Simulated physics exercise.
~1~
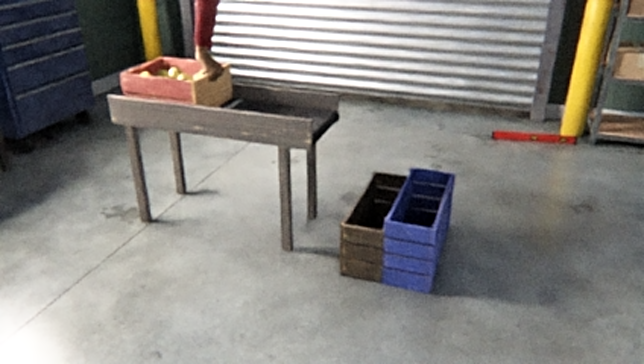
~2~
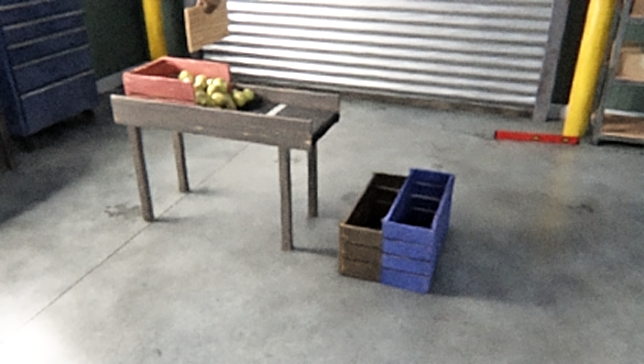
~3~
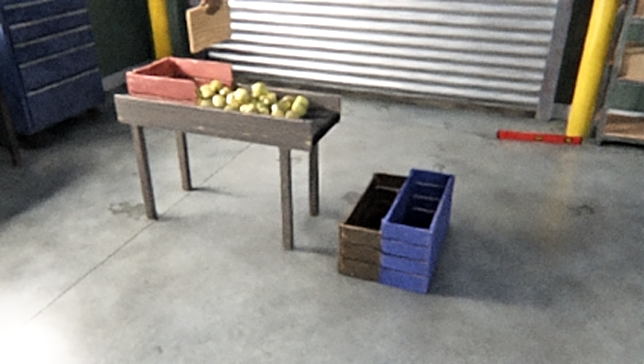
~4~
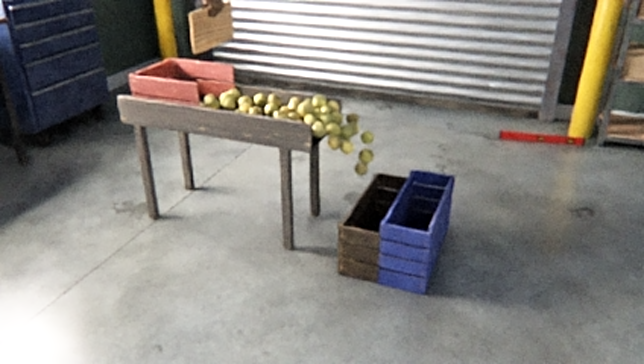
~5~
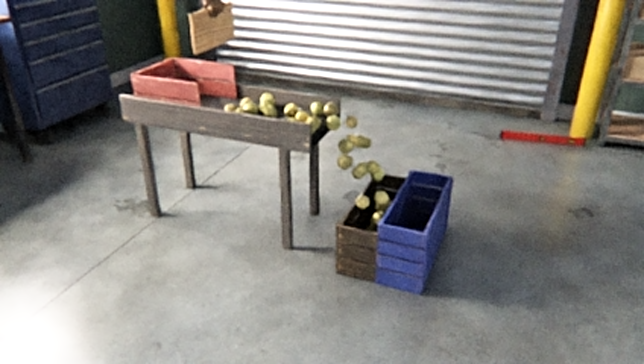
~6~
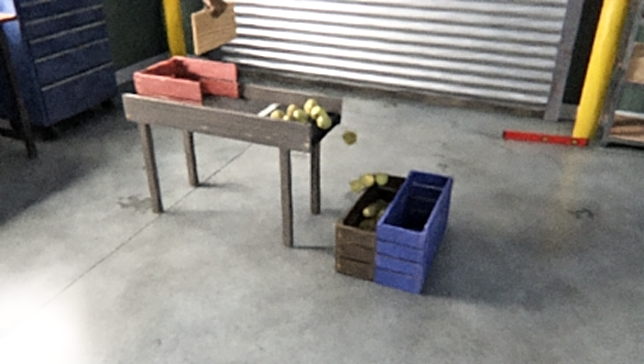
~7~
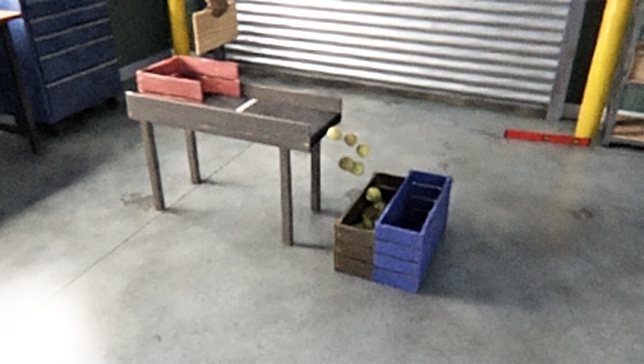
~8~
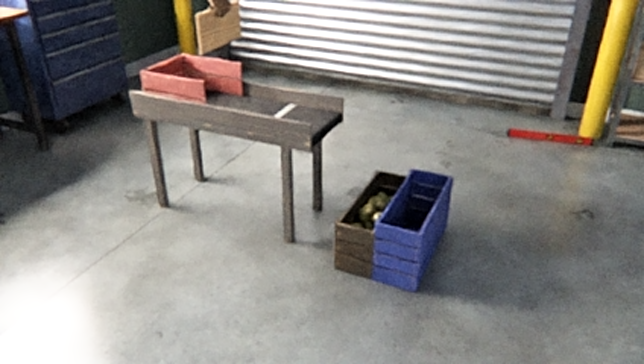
Yellow apples spill from a red pen once a hand lifts its wooden gate, travel right along a raised conveyor and drop off the end into the black bin beside a blue tote, leaving the pen and belt empty and the apples resting in the black bin.
